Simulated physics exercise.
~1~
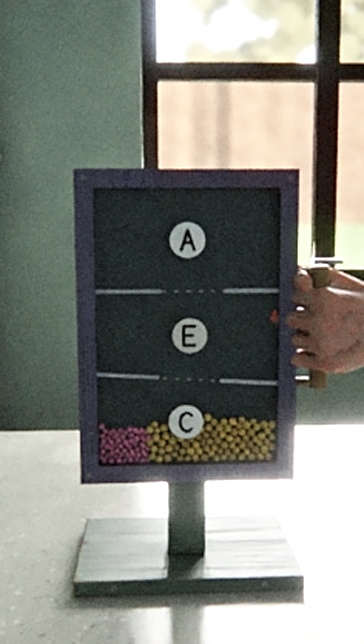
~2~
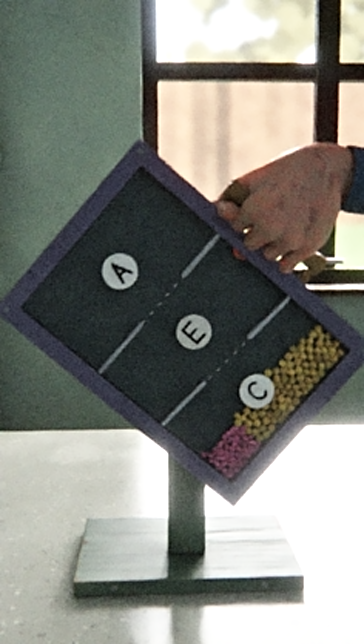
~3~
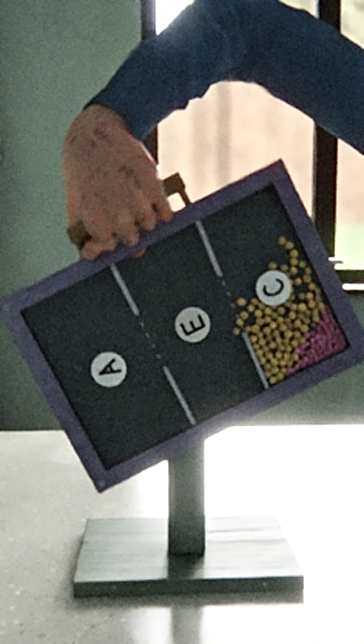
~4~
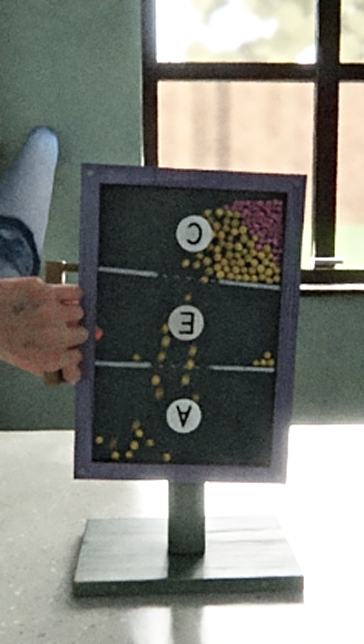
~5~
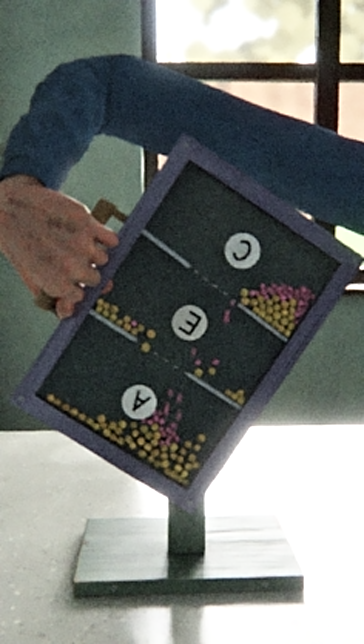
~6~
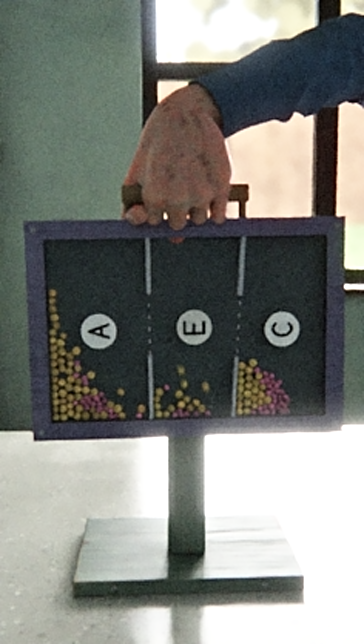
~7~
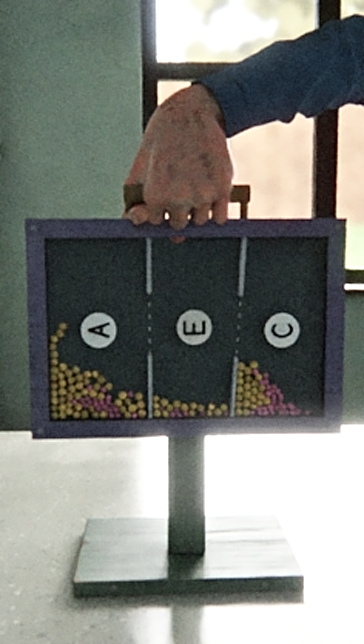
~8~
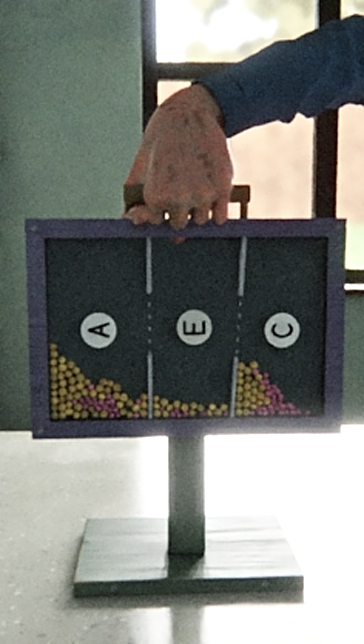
Hand turning a bead-filled box anticlockwise upside down, then partway back onto its side, beads settling mostly in chambers A and C.
